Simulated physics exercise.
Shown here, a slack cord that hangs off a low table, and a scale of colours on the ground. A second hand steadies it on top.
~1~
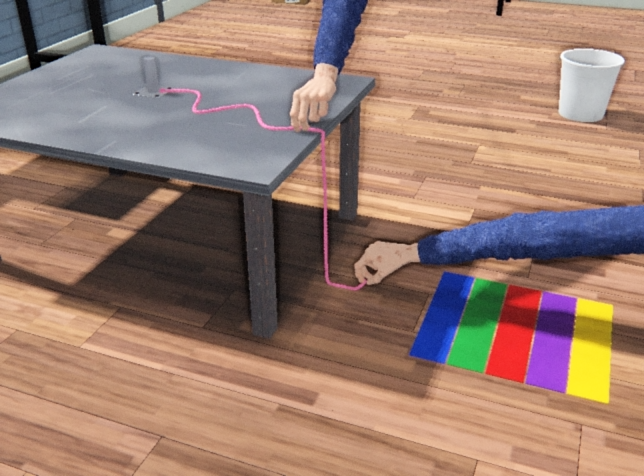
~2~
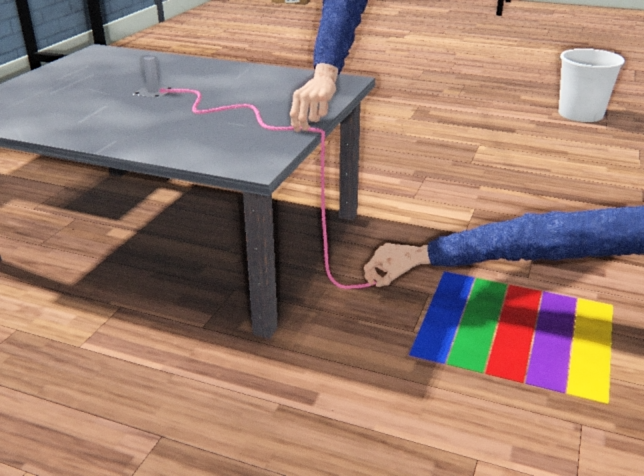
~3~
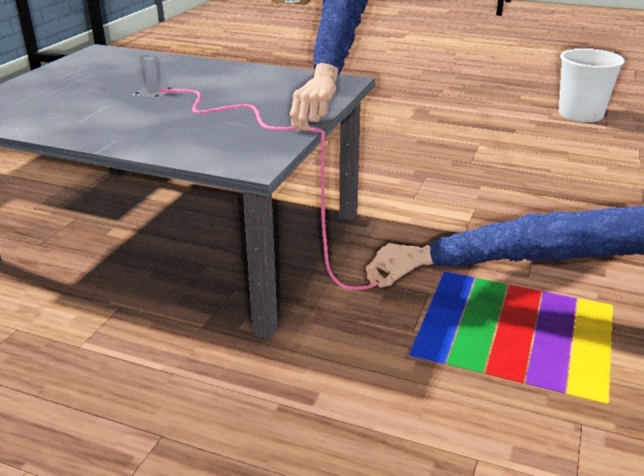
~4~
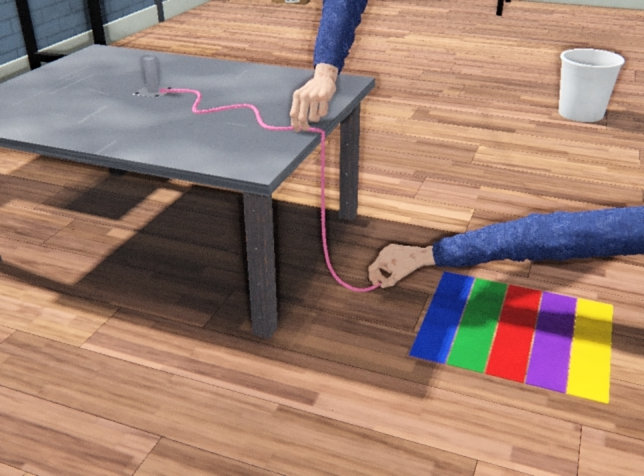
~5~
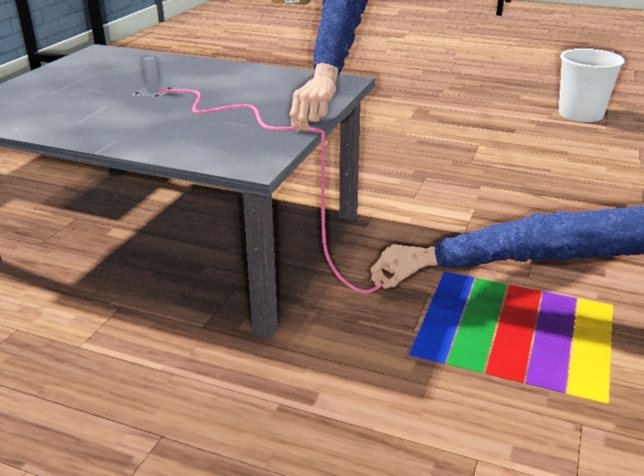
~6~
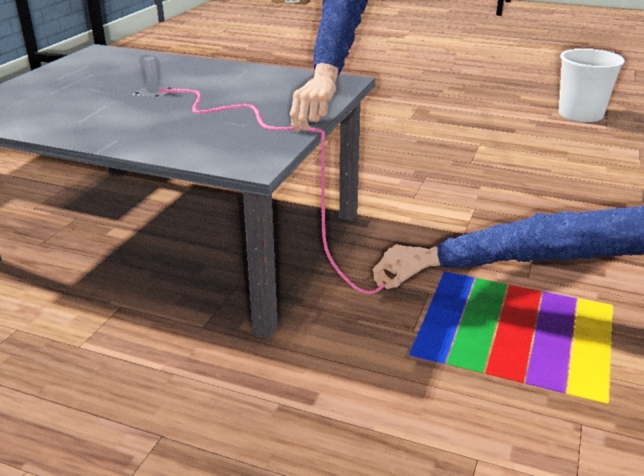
A hand holding the low end of a slack pink cord hanging off a grey table, edging slightly right beside coloured stripes.
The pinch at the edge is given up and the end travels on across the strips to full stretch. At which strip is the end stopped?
It gets as far as the purple strip.
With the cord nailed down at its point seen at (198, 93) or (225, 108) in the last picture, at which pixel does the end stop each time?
In that order: (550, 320) and (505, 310).
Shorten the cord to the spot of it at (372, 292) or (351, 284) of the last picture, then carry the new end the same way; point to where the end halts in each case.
Try by try, around (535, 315) and (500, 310).
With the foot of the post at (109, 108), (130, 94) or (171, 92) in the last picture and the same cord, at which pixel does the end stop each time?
The places are (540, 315), (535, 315) and (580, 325).
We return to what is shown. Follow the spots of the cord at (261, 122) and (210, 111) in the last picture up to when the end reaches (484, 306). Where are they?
They go to (322, 130) and to (247, 111).
Early on, end near (484, 306); over green.
Midway, end near (530, 316); over red.
At the end of the slack, end near (557, 321); over purple. The purple one.
